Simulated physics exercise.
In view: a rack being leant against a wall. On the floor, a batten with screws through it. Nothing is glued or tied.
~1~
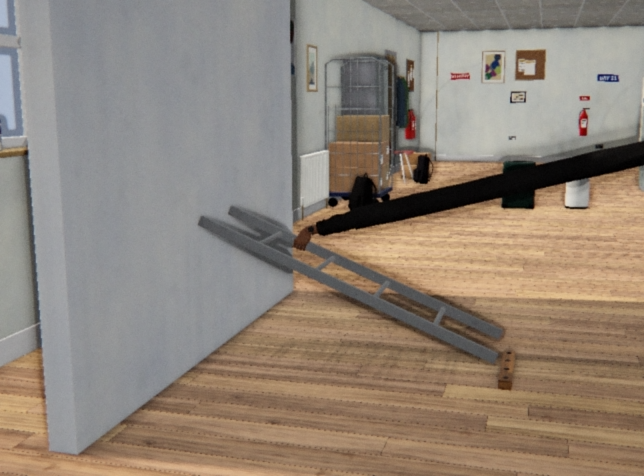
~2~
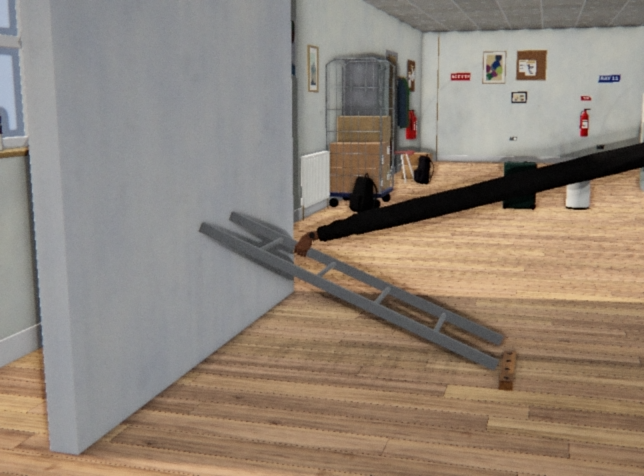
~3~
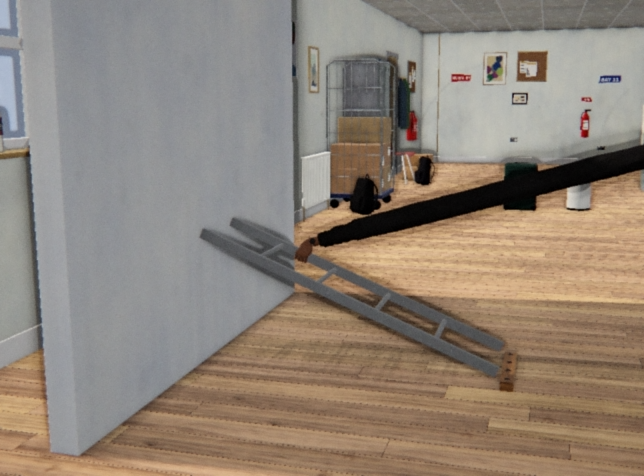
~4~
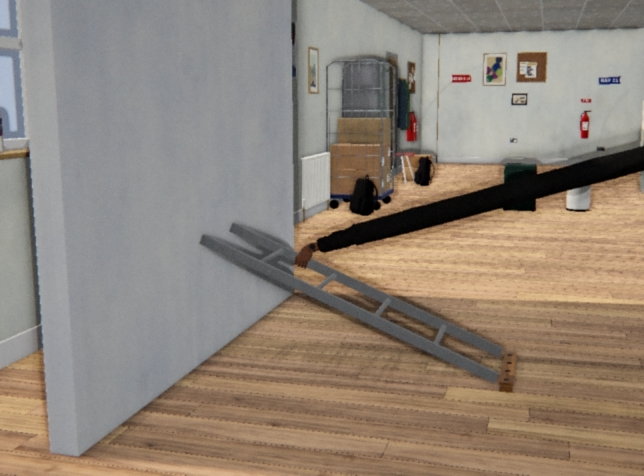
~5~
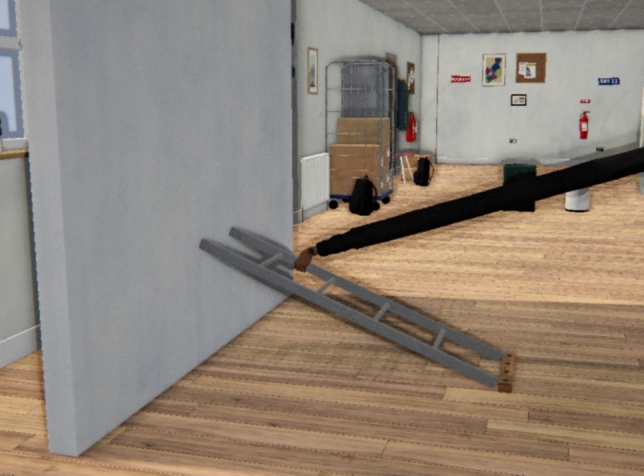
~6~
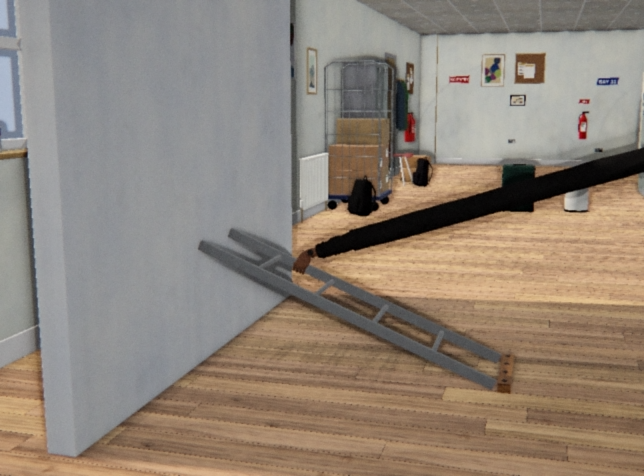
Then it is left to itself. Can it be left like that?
The grey rack remains leaning.
Then, 0.10 s past the last view, grey rack moving near (351, 304).
Then, 0.74 s past the last view, grey rack at rest near (351, 304).
Finally, the grey rack stays up, near (351, 304).
